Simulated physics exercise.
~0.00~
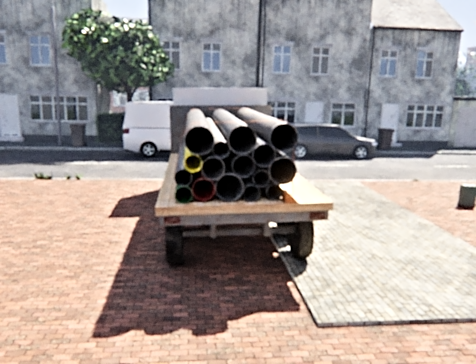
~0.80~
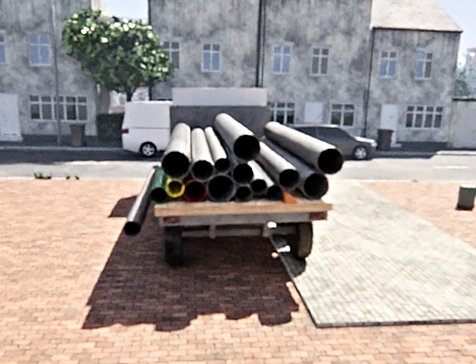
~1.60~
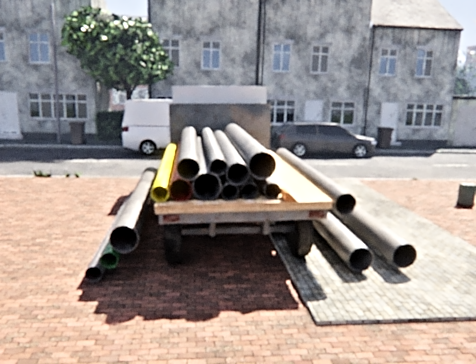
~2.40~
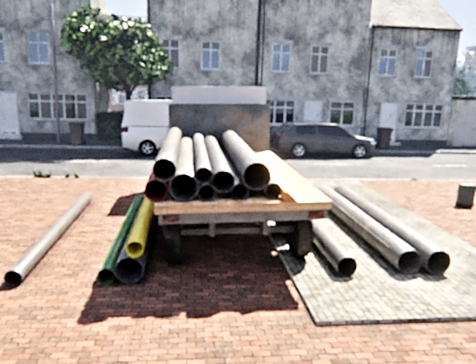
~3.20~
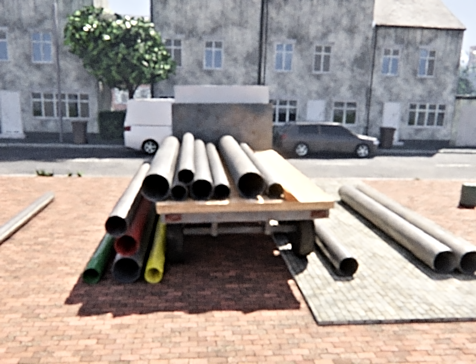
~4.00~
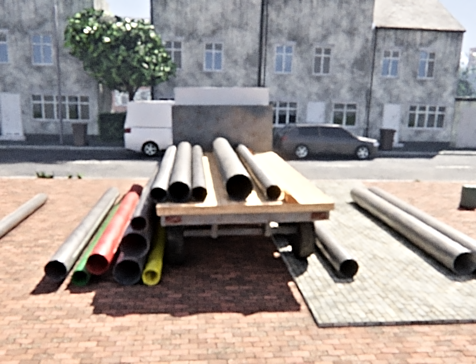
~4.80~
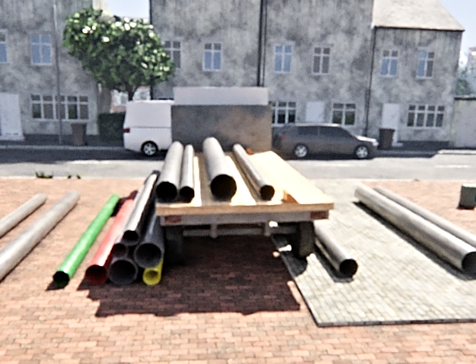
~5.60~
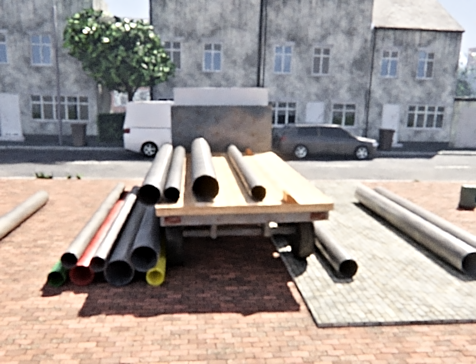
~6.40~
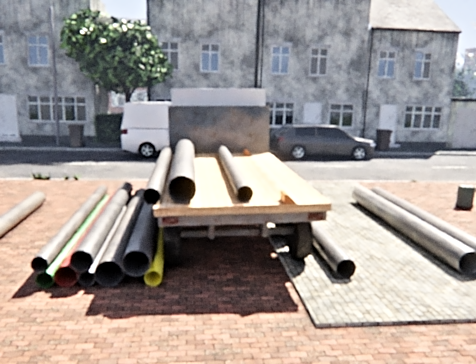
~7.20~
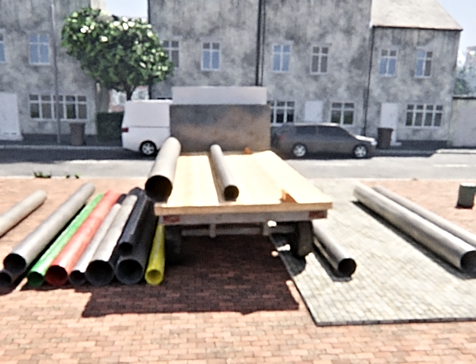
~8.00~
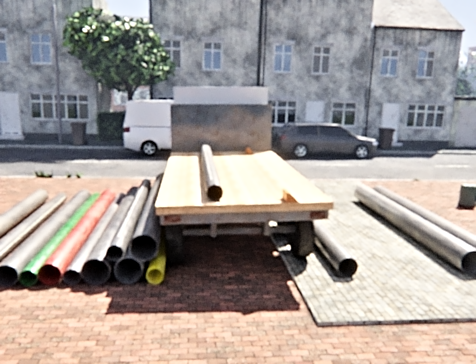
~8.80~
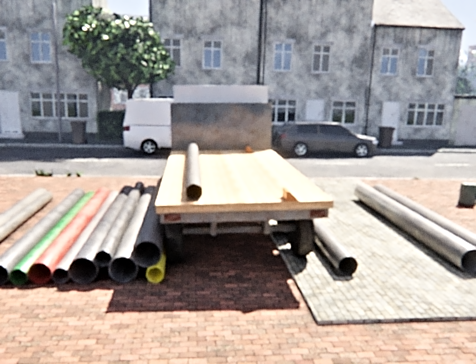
At the start, a stack of mostly dark pipes, with a red, a green and a yellow one among them, sits on the back of a parked flatbed. The stack collapses and spreads, and pipes spill over both sides of the bare deck. The green pipe drops off on the left, followed by the yellow and then the red, while a few grey pipes lie on the paving to the right. The remaining pipes keep rolling left and falling one after another. At the end, a row of pipes lies on the left, and a single pipe remains on the deck.
